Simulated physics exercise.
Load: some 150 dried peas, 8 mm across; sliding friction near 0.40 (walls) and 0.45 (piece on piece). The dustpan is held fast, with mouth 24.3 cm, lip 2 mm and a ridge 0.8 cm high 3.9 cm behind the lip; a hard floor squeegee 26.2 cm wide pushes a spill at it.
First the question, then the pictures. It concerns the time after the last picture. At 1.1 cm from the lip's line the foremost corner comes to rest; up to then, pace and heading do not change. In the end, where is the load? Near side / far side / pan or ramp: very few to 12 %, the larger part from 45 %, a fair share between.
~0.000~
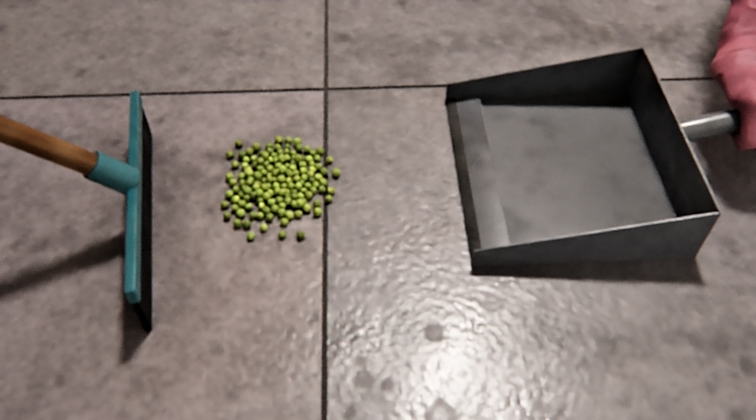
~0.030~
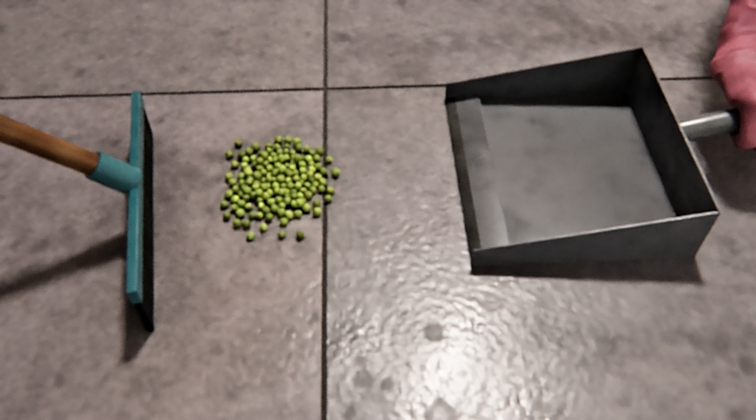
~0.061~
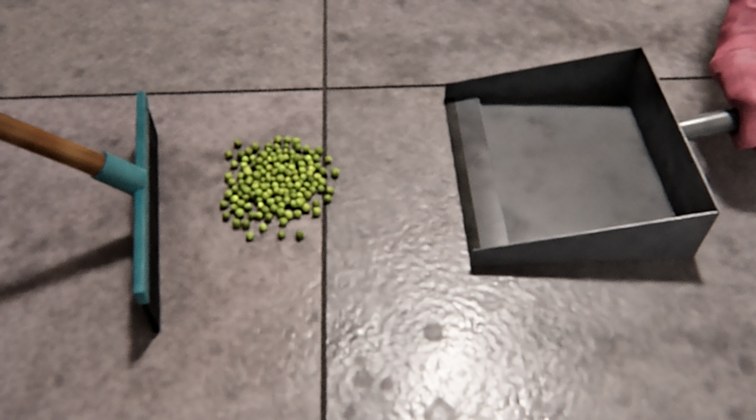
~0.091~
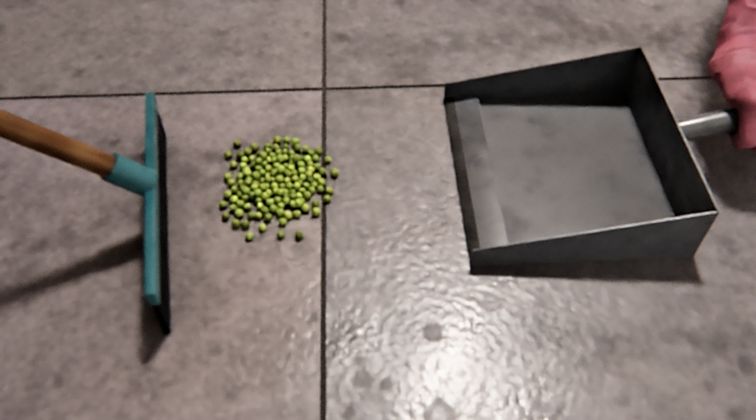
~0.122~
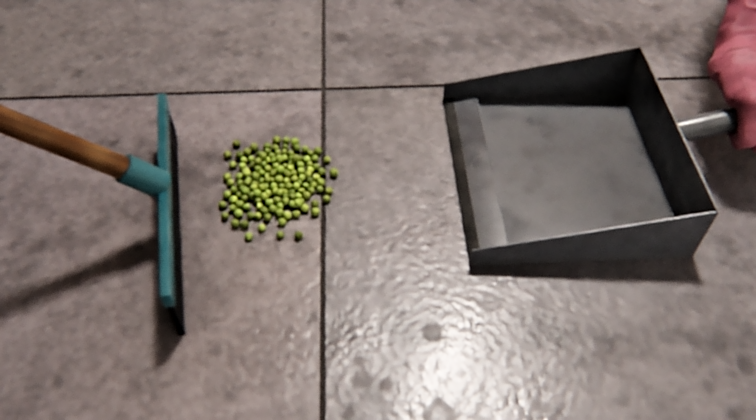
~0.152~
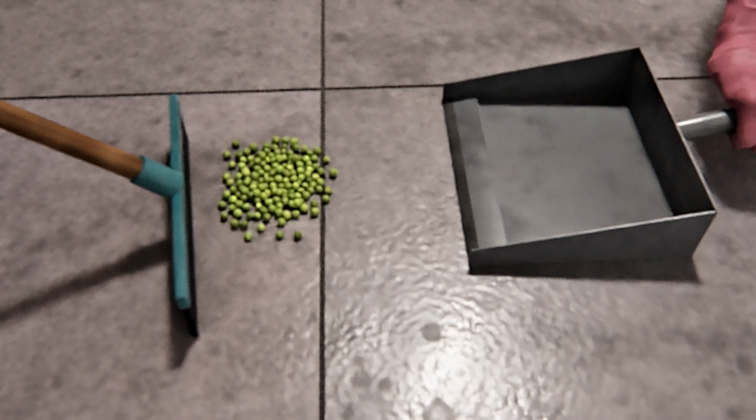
Near side: Very few; far side: Very few; pan: Very few.
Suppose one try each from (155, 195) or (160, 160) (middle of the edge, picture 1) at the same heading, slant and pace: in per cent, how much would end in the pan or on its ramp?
Some 10 and 15 per cent.
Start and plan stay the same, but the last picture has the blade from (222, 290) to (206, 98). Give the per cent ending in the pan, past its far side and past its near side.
Pan 25; far 10; near 0.
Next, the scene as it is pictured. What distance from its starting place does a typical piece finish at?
Median shift: Approx. 18 cm.
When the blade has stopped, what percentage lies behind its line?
Estimate: Around 15 %.
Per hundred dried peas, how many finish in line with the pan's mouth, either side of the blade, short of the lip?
I'd put it near 90 per cent.
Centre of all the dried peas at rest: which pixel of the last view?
I'd put it at about (441, 176).
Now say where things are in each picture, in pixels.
Blade from (133, 296) to (137, 101), moved 0.0 cm, 0 of the pieces shifted so far; middle of the pieces at (275, 180); pan at (576, 171), in the first picture.
Blade from (135, 296) to (138, 101), moved 0.2 cm, 0 of the pieces shifted so far; middle of the pieces at (275, 180), in the second picture.
Blade from (142, 297) to (143, 102), moved 0.8 cm, 0 of the pieces shifted so far; middle of the pieces at (274, 180), in the third picture.
Blade from (153, 298) to (152, 103), moved 1.9 cm, 0 of the pieces shifted so far; middle of the pieces at (273, 180), in the fourth picture.
Blade from (168, 300) to (164, 104), moved 3.3 cm, 0 of the pieces shifted so far; middle of the pieces at (273, 181), in the fifth picture.
Blade from (183, 302) to (175, 105), moved 4.6 cm, 0 of the pieces shifted so far; middle of the pieces at (272, 181); pan at (573, 170). Its pace works out near 0.45 m/s, heading 9 degrees towards the viewer's side, in the sixth picture.
Then, at 0.42 s, middle of the blade 16 cm from the lip; 0 % over the lip, far side 0 %, near side 0 %.
Then, at 0.60 s, middle of the blade 8 cm from the lip; 0 % over the lip, far side 0 %, near side 0 %.
Then, at 0.90 s, middle of the blade 3 cm from the lip; 5 % over the lip, far side 0 %, near side 5 %.
In the end, at 1.4 s, near side 5 %, far side 0 %, pan 5 %, in front of the lip or behind the blade 90 %.
